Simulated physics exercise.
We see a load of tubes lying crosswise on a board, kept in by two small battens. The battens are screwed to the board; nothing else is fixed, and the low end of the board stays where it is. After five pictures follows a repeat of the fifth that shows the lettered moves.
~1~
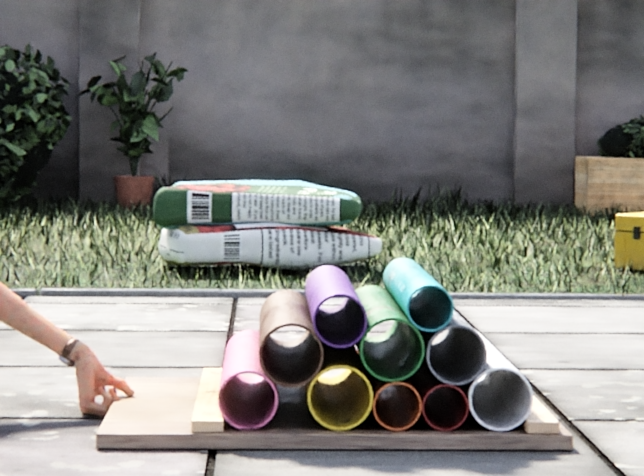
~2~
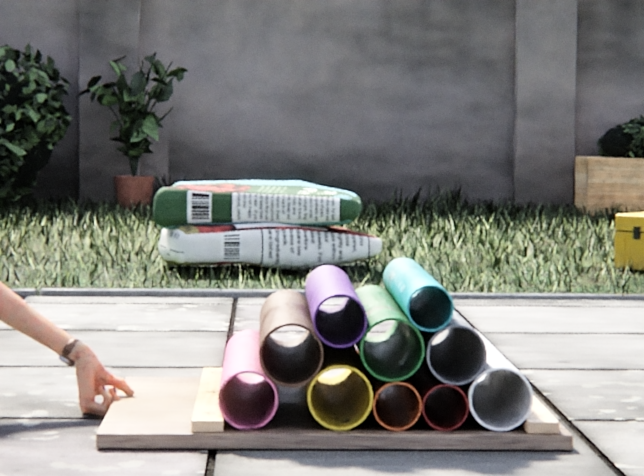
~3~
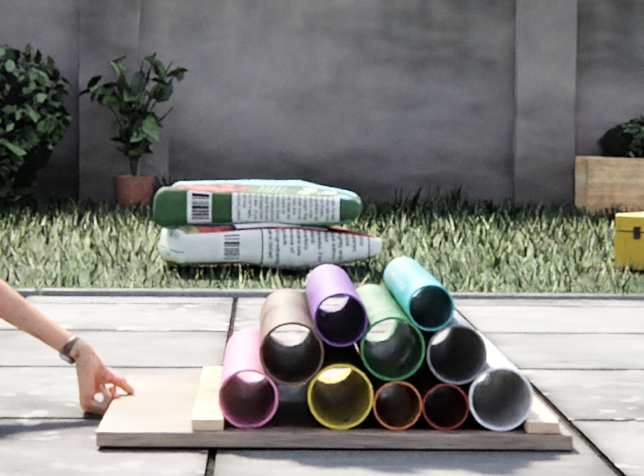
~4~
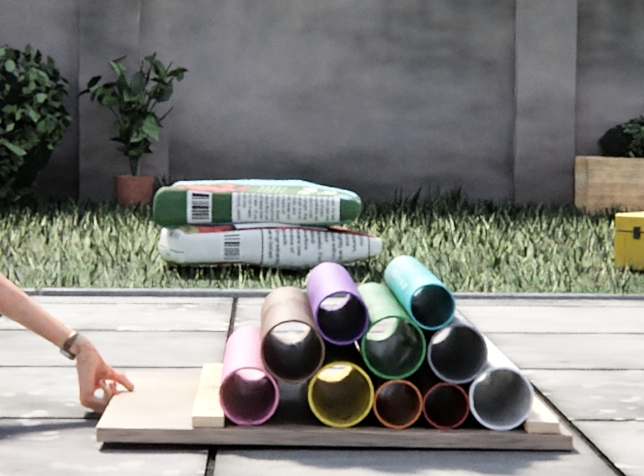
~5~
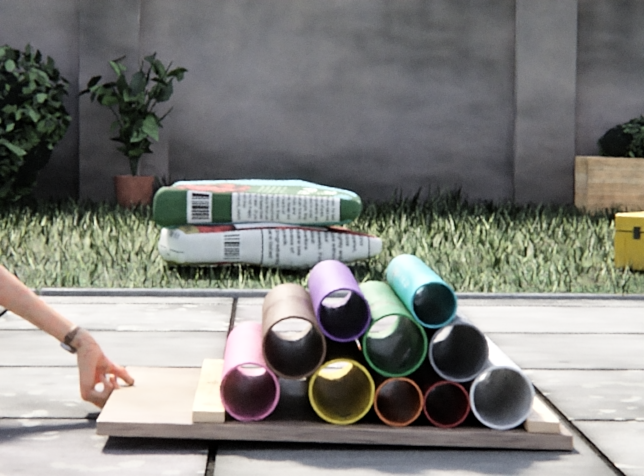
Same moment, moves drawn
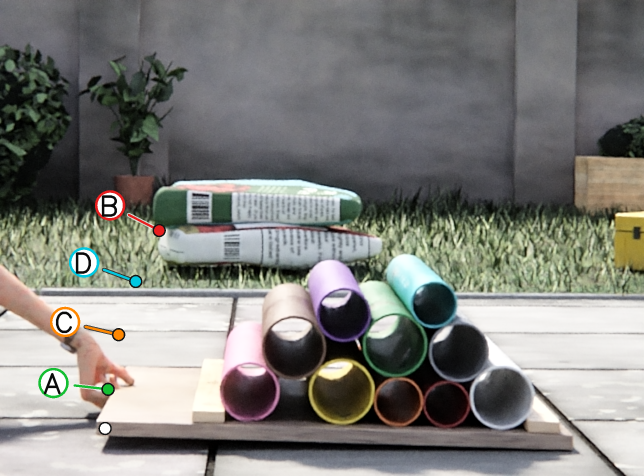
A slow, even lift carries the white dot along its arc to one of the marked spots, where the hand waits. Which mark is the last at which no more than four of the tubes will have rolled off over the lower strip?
The highest mark that will do is D.
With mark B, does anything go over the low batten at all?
At B: Yes.
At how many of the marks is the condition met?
Three of the four.
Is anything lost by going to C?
No.
On the marked copy, A at (108, 389); B at (159, 230); C at (118, 334); D at (136, 281); the white dot at (105, 428).
Following D. Soon after the start, board at 14°.
Later, board at 20°.
In the end, board at 20°, none over the low batten.
As for the rest, A none over the low batten; B ten over the low batten; C none over the low batten.
